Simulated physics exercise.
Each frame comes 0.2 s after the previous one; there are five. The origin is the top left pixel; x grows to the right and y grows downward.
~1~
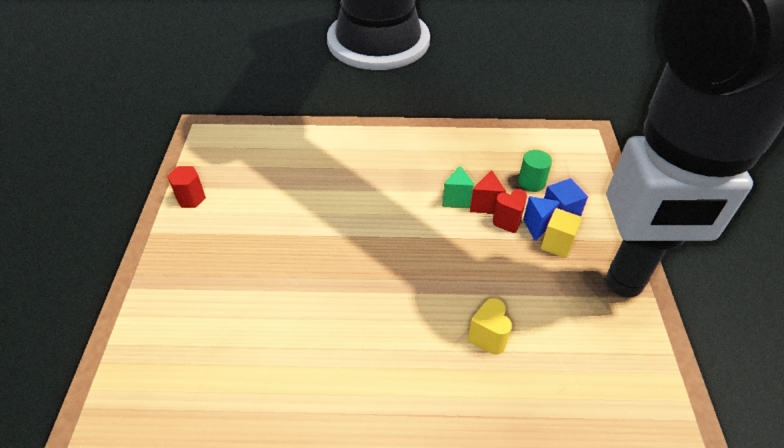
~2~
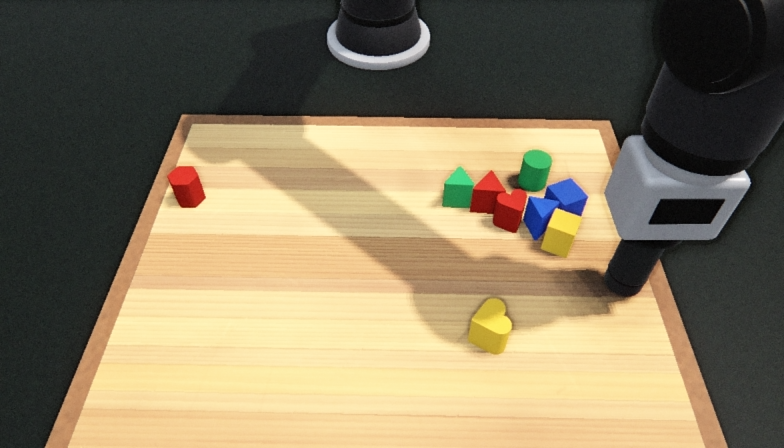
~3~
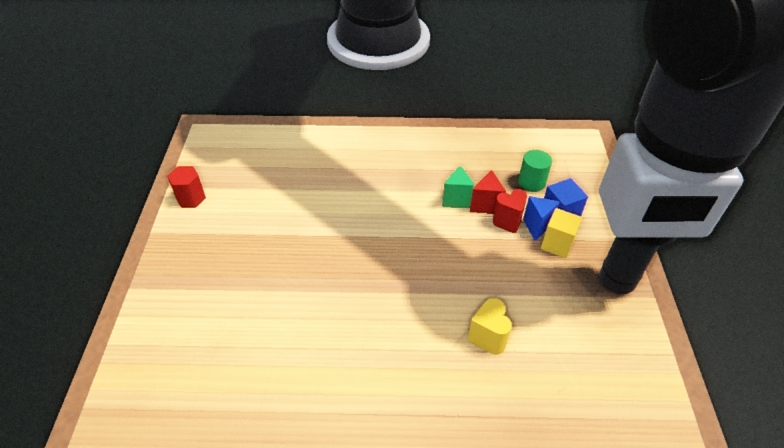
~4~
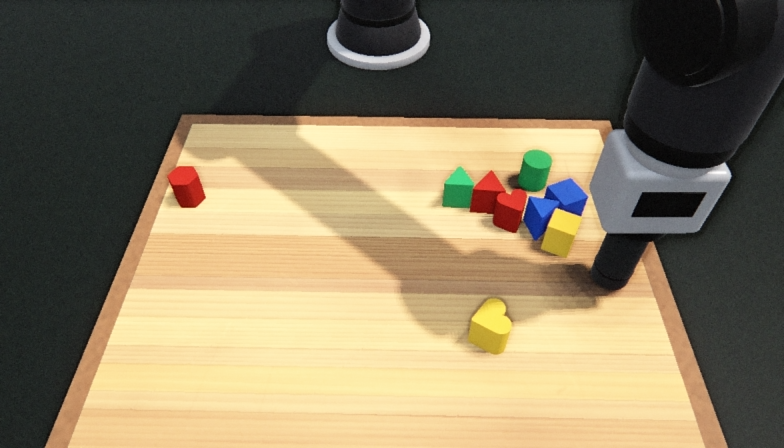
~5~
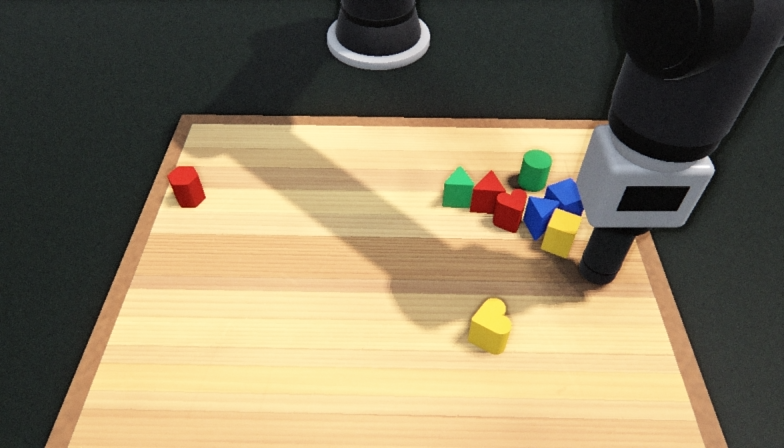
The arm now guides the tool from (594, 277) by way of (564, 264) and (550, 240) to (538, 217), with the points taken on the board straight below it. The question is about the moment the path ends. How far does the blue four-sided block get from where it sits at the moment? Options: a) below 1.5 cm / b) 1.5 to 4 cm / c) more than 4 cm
That would be b.
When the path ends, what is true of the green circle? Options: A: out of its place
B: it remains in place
A.
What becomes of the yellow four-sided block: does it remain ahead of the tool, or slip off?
The yellow four-sided block won't leave the front of the tool.
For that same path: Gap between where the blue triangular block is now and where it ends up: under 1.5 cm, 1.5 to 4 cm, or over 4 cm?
Band: Over 4 cm.
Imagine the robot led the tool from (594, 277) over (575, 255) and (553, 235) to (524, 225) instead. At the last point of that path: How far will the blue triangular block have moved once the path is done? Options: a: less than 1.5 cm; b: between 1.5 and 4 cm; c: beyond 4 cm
Option c.
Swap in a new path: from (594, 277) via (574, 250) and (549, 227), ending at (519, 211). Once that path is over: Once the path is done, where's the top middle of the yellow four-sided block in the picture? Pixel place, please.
Close to (500, 173).
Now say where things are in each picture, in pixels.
Lower end of the tool at (624, 283), tops of blocks, green circle at (538, 158), blue triangular block at (544, 205), yellow four-sided block at (565, 221), blue four-sided block at (568, 191), in the first picture.
Tool at (622, 283), blocks as before, in the second picture.
Tool at (617, 280), blocks as before, in the third picture.
Tool at (609, 276), blocks as before, in the fourth picture.
Tool at (597, 271), green circle at (538, 158), blue triangular block at (544, 205), yellow four-sided block at (565, 221), blue four-sided block at (568, 191), in the fifth picture.
On the path given first. One third of the way, tool at (566, 257); blue triangular block at (541, 200); yellow four-sided block at (560, 213), turned 15° clockwise.
Two thirds of the way, tool at (552, 233); blue triangular block at (527, 180); yellow four-sided block at (546, 191), turned 15° clockwise; blue four-sided block at (569, 178), turned 45° clockwise.
At the end, tool at (540, 211); green circle at (537, 151); blue triangular block at (512, 162); yellow four-sided block at (533, 170), turned 15° clockwise; blue four-sided block at (569, 172), turned 85° clockwise.
